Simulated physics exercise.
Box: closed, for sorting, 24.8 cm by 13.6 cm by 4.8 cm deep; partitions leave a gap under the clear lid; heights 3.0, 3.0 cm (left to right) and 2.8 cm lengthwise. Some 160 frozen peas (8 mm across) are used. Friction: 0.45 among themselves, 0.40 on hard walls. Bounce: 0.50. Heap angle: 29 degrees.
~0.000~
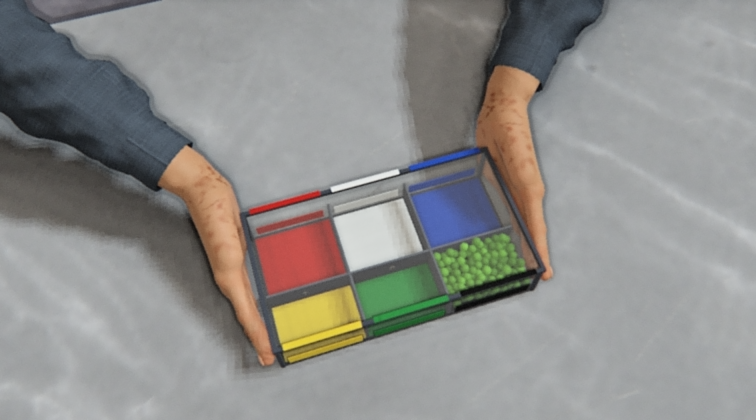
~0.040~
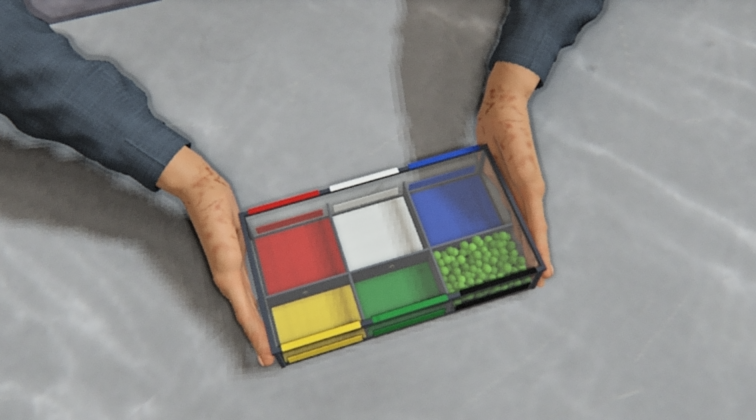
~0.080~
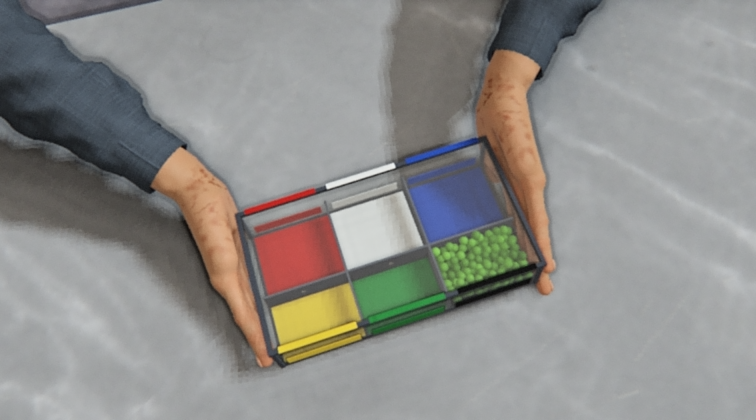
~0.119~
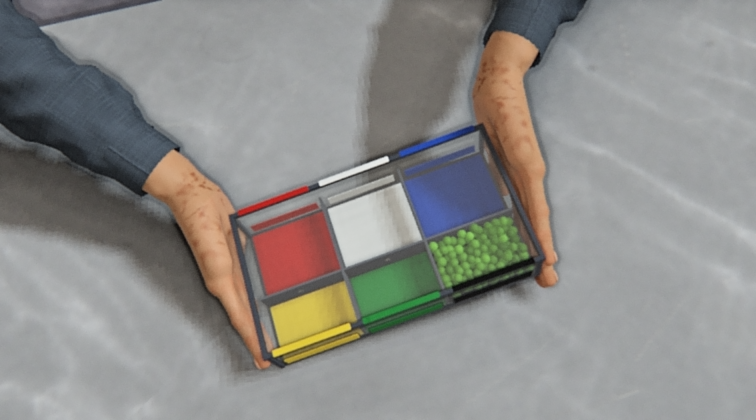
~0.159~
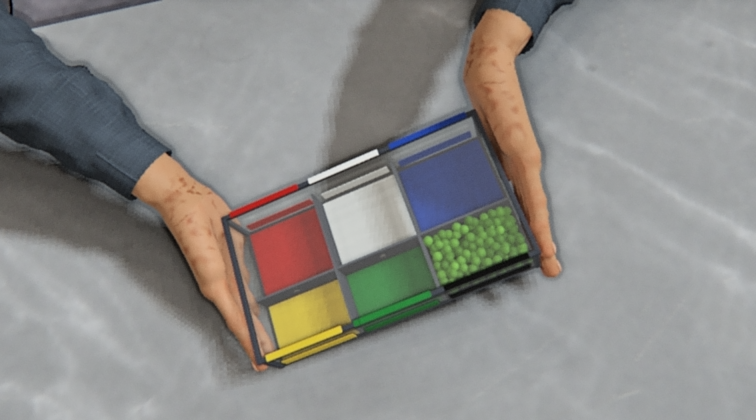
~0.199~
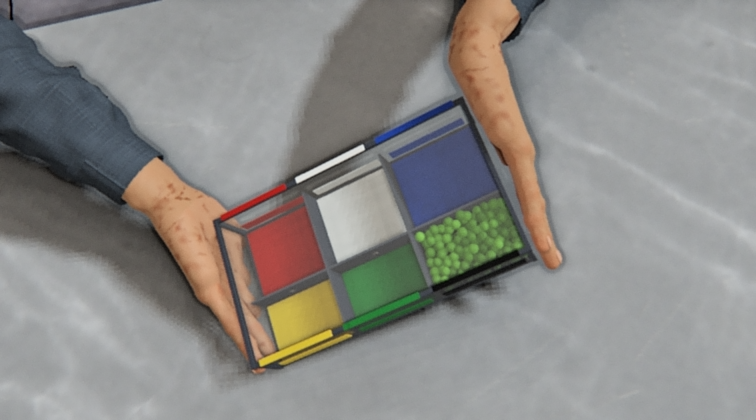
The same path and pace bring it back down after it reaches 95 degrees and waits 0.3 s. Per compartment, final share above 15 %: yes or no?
Red no; blue no; green no; yellow yes; white no; black yes.
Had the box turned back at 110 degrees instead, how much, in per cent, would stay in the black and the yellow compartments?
In per cent, black 40 and yellow 45.
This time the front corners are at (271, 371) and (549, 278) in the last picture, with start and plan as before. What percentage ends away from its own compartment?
In that case about 15 percent.
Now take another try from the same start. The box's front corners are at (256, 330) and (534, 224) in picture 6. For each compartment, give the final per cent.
Each compartment ends with this per cent: Red 55, blue 0, green 0, yellow 0, white 30 and black 15.
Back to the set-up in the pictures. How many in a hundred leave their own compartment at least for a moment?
About 65 %.
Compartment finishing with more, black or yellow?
More settles in the yellow compartment.
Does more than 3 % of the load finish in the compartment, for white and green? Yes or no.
For white, it does not; for green, it does.
Then, at 0.85 s, tilt 95 degrees; green 10 %, yellow 35 %, black 50 %.
Then, at 1.28 s, tilt 51 degrees; green 10 %, yellow 50 %, black 35 %.
Then, at 1.79 s, tilt 0 degrees; green 10 %, yellow 50 %, black 35 %.
In the end, at 2.3 s, red 5 %, blue 0 %, green 10 %, yellow 50 %, white 0 %, black 35 %.
